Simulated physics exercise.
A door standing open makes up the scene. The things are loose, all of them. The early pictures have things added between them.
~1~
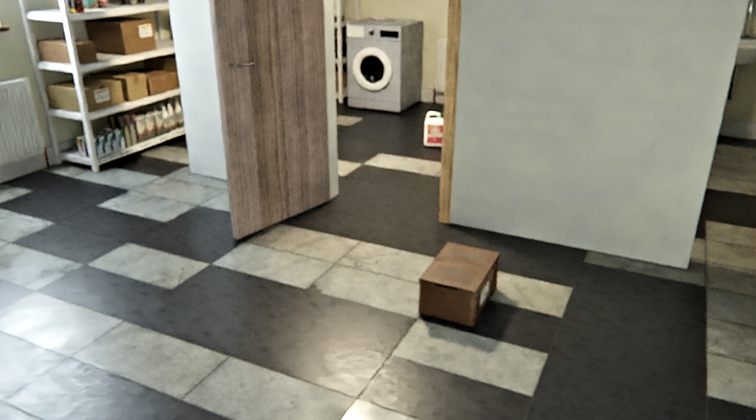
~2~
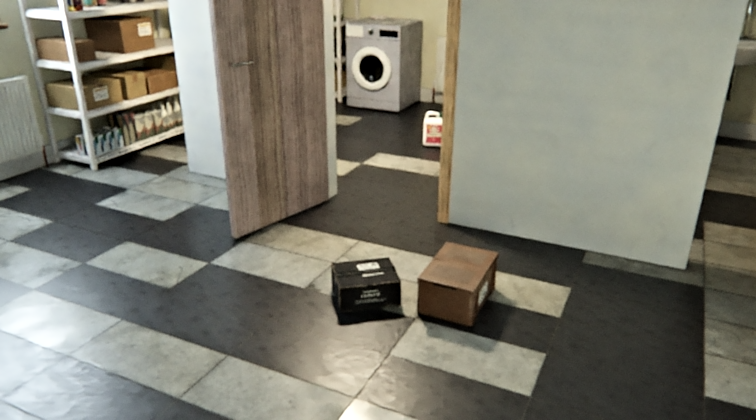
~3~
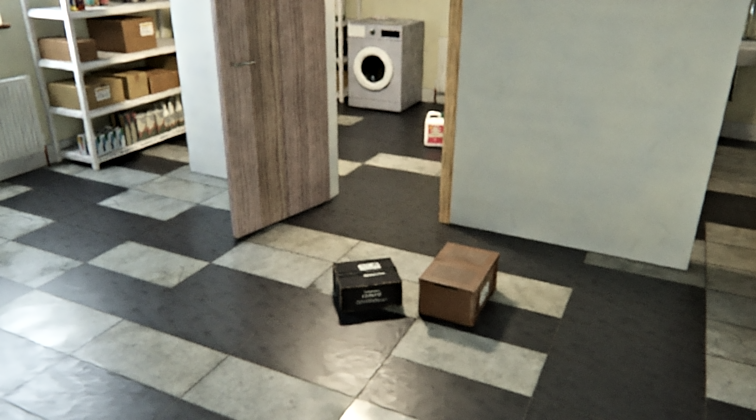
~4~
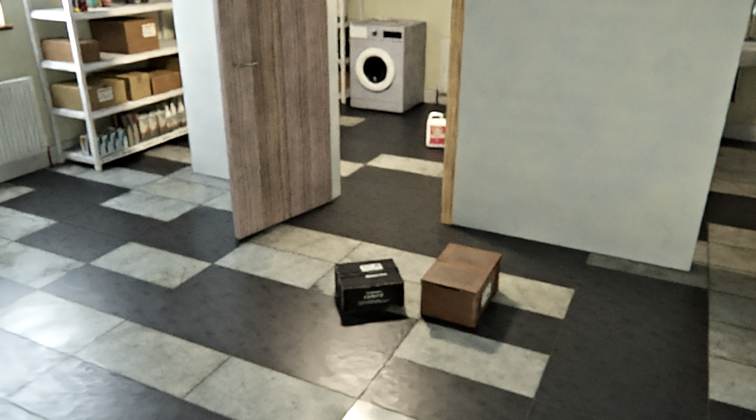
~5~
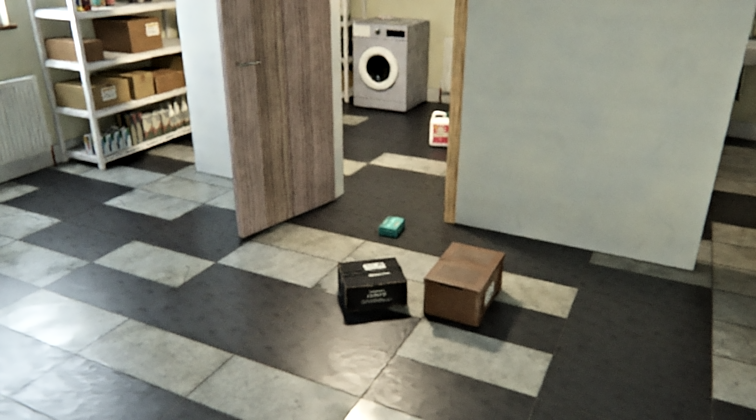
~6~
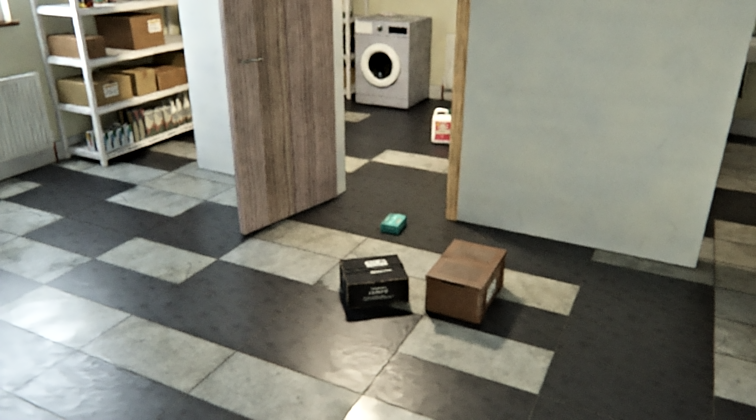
Brown box sitting on a tiled floor by a wide-open, still door, with a black parcel, then a small turquoise packet appearing.
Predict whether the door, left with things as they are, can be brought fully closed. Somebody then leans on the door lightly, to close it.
Prediction: It closes fully.
Then, 1.20 s after the last picture, open by 69°.
Then, 2.10 s after the last picture, open by 27°; turquoise packet slid about its own width near (407, 220).
Then, 2.50 s after the last picture, open by 8°; turquoise packet slid well along near (429, 211).
At rest, open by 0°; moved from the start, turquoise packet; the other 2 in place. Seen from the same camera at the end, turquoise packet near (438, 204).
